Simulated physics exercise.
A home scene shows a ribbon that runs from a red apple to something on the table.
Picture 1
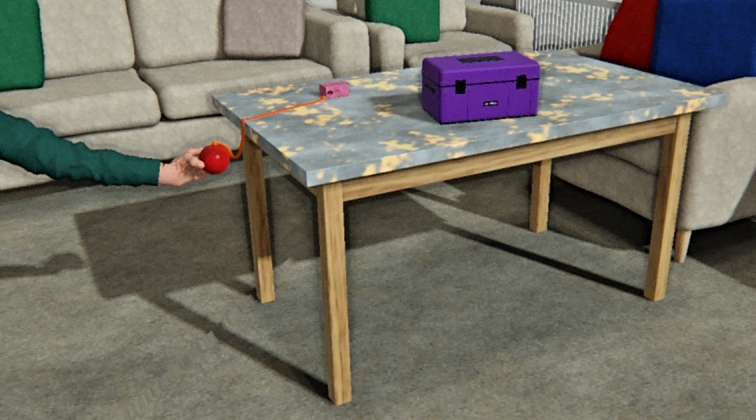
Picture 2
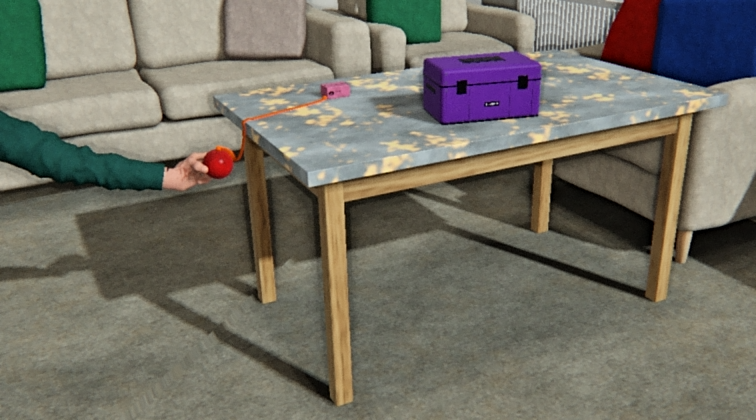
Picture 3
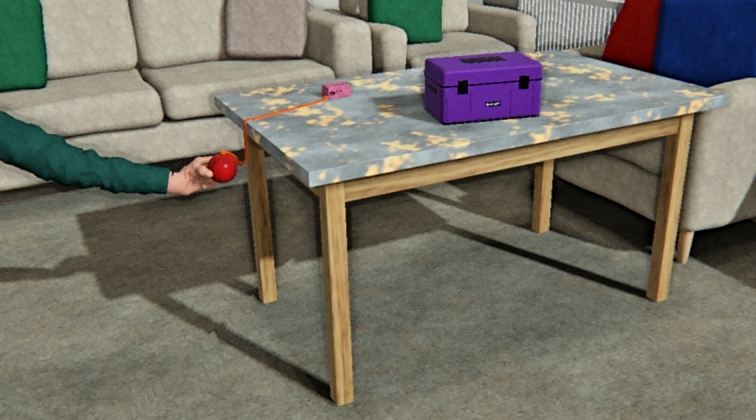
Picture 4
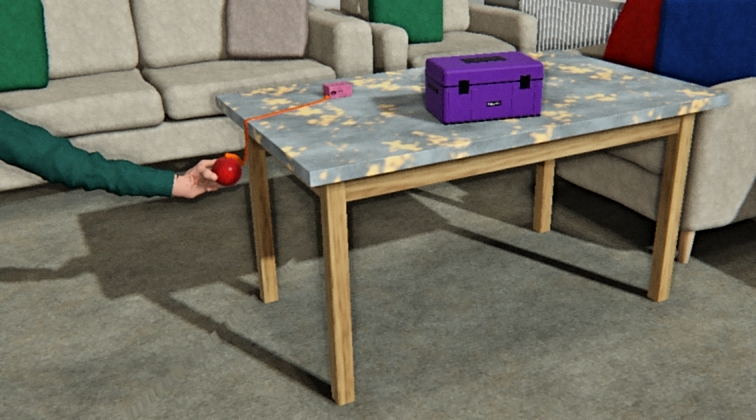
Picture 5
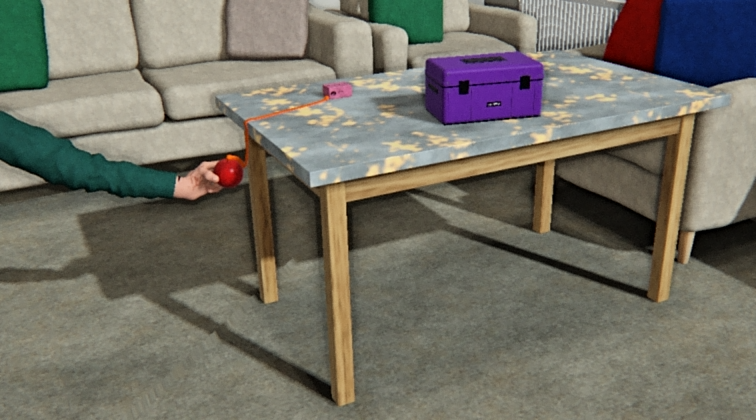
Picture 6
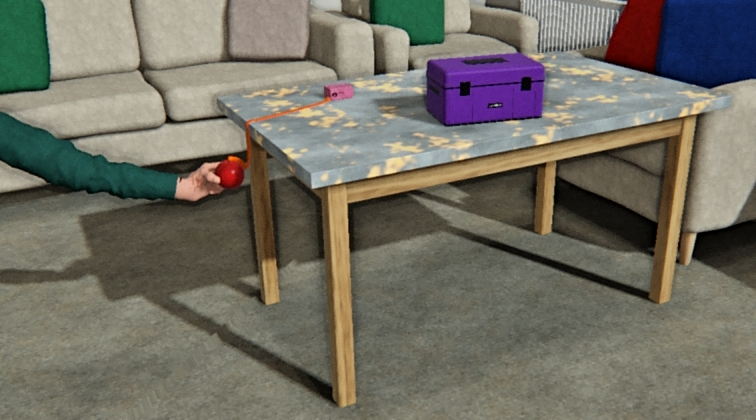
In a living room with beige sofas, a green-sleeved hand holds a red apple beside a table, an orange ribbon running from it over the edge to a small pink box near a purple toolbox. The hand and apple shift slightly right and down, while the box and toolbox barely move.
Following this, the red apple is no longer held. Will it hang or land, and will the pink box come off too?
By the end the red apple has gone all the way down, and the pink box has been taken down too.
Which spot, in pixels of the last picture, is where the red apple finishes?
It ends up near (194, 305).
Then, 0.58 s on from there, apple off the ground near (271, 251); toolbox in place; box over the edge.
Then, 0.98 s on from there, apple on the floor near (240, 301); toolbox in place; box down on the floor.
In the end, apple on the floor near (194, 305); toolbox in place; box down on the floor. The red apple drops all the way and the pink box is dragged off.
